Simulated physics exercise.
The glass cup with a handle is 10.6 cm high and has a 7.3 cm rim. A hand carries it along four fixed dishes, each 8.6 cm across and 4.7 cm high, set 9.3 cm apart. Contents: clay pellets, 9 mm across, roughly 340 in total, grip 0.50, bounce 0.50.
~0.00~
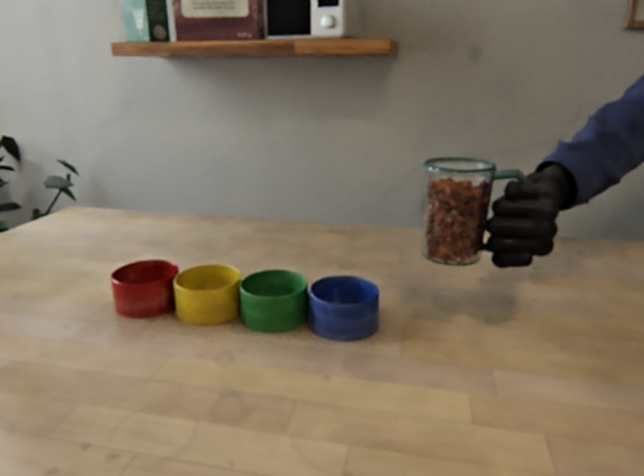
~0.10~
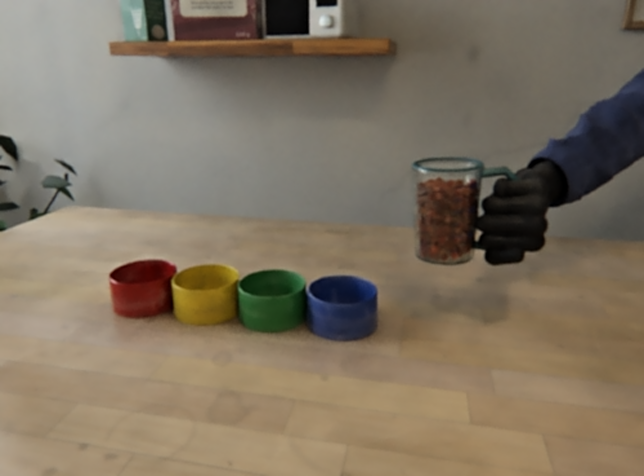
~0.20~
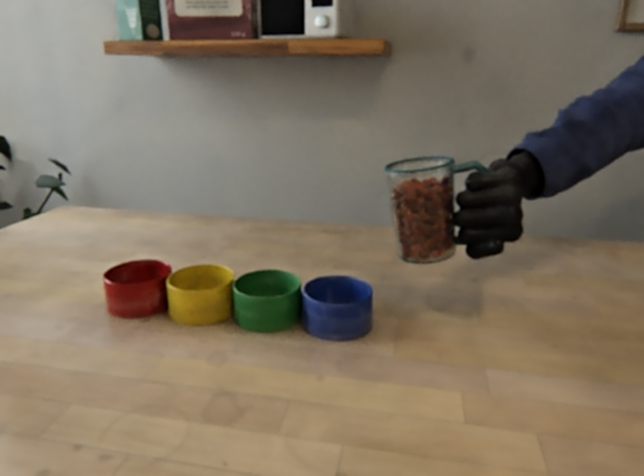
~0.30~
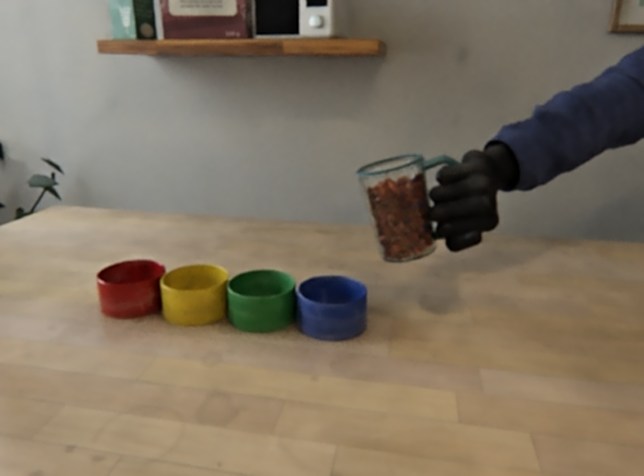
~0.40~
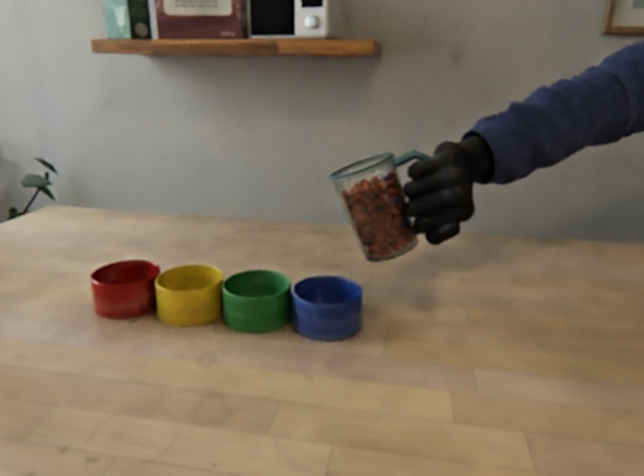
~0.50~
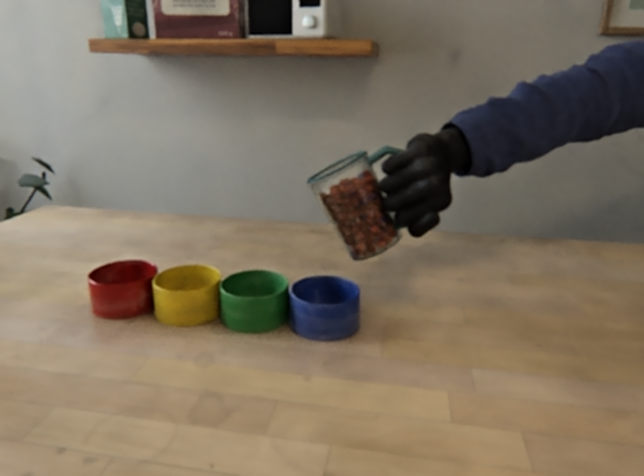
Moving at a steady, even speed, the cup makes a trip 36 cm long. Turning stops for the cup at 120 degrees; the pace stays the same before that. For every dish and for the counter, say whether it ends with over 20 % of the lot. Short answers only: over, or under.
Red over. Blue under. Green under. Yellow under. Counter over.
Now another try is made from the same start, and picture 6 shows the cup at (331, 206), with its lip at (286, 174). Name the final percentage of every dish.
Red 70, blue 0, green 0, yellow 0.
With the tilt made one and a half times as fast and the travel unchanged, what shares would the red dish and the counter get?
Red 50, counter 10.
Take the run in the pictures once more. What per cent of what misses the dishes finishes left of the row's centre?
Near 100 percent ends up there.
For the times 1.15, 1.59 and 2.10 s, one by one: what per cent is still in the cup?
It goes roughly like this: 100, 95, 10 per cent.
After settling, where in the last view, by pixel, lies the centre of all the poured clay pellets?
Close to pixel (112, 293).
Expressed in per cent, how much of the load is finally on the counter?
About 40 %.
Then, at 1.15 s, tilt 71 degrees; cup holds 100 %.
Then, at 1.59 s, tilt 100 degrees; cup holds 95 %, red 5 %.
After 2.10 s, tilt 120 degrees; cup holds 10 %, red 60 %.
In the end, at 2.8 s, red 60 %, blue 0 %, green 0 %, yellow 0 %, counter 40 %.
